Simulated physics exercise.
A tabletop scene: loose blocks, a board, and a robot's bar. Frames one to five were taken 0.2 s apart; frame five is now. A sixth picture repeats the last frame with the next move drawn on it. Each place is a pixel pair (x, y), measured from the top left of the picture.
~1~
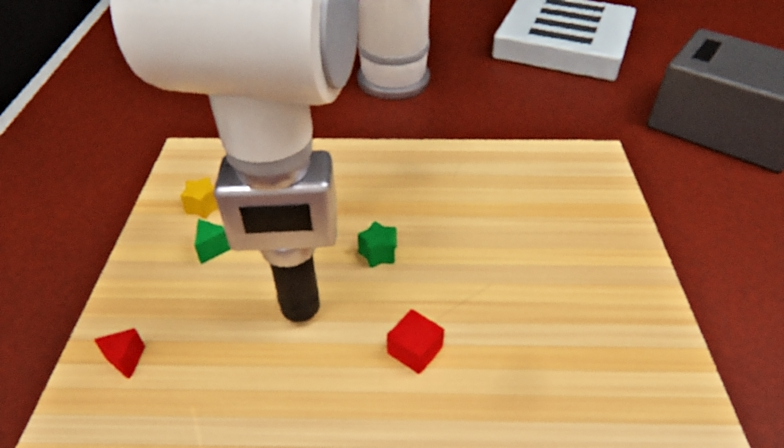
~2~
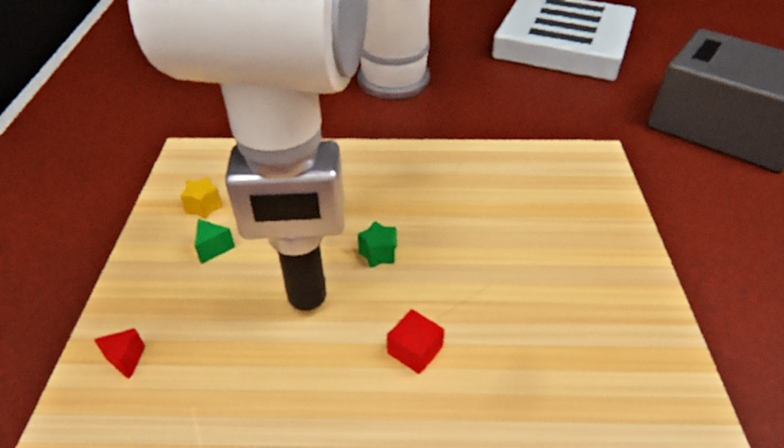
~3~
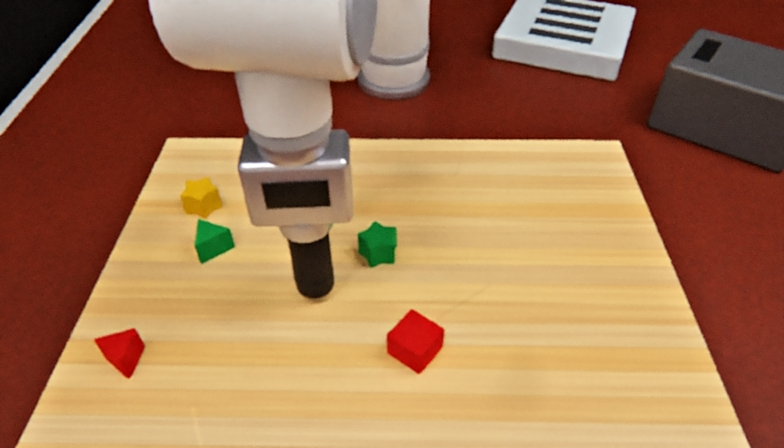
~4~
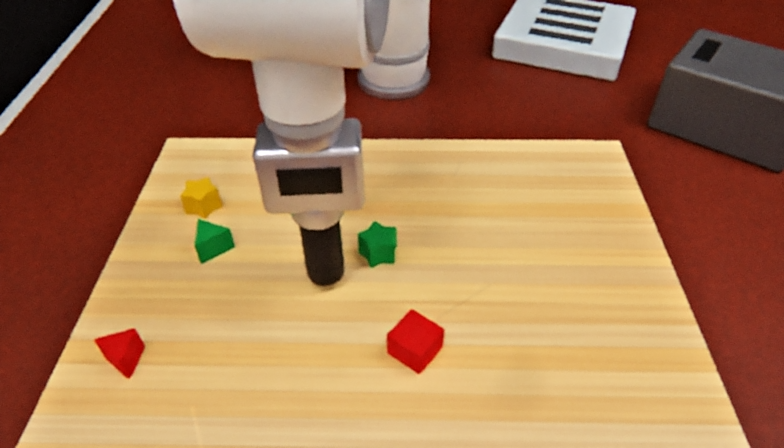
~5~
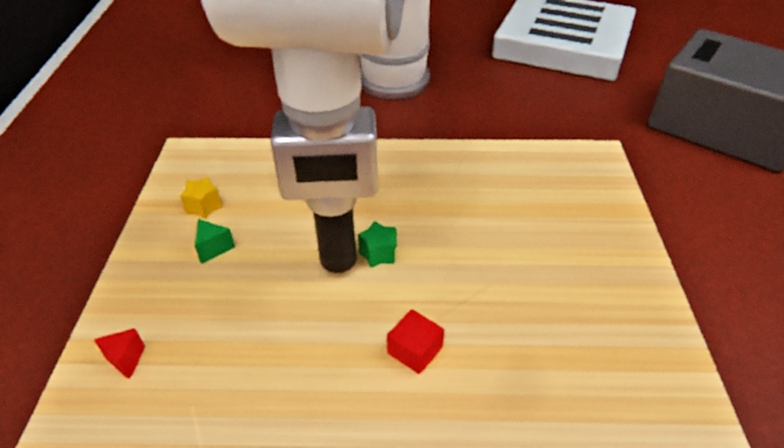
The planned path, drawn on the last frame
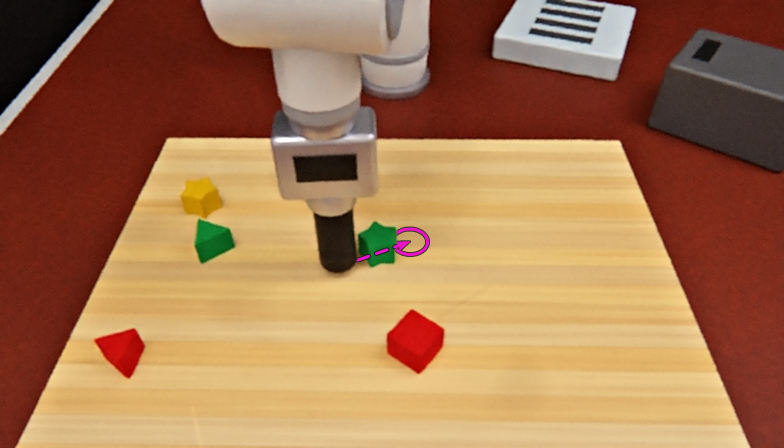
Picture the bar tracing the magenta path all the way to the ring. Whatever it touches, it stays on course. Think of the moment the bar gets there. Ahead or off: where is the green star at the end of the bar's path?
Still in front.
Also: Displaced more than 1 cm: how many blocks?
The push moves one block more than 1 cm.
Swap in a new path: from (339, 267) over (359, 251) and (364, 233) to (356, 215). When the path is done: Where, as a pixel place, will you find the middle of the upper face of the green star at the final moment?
Near (397, 228).
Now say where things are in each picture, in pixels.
In the first picture, tip of the bar (300, 307), middles of tops, green star (378, 235).
In the second picture, bar (307, 296), nothing pushed.
In the third picture, bar (316, 285), nothing pushed.
In the fourth picture, bar (326, 273), nothing pushed.
In the fifth picture, bar (339, 260), green star (378, 235).
The line goes from (339, 267) to (410, 241).
The first path, step by step. Halfway along, bar (375, 247); green star (405, 225).
At the end, bar (410, 235); green star (440, 213).
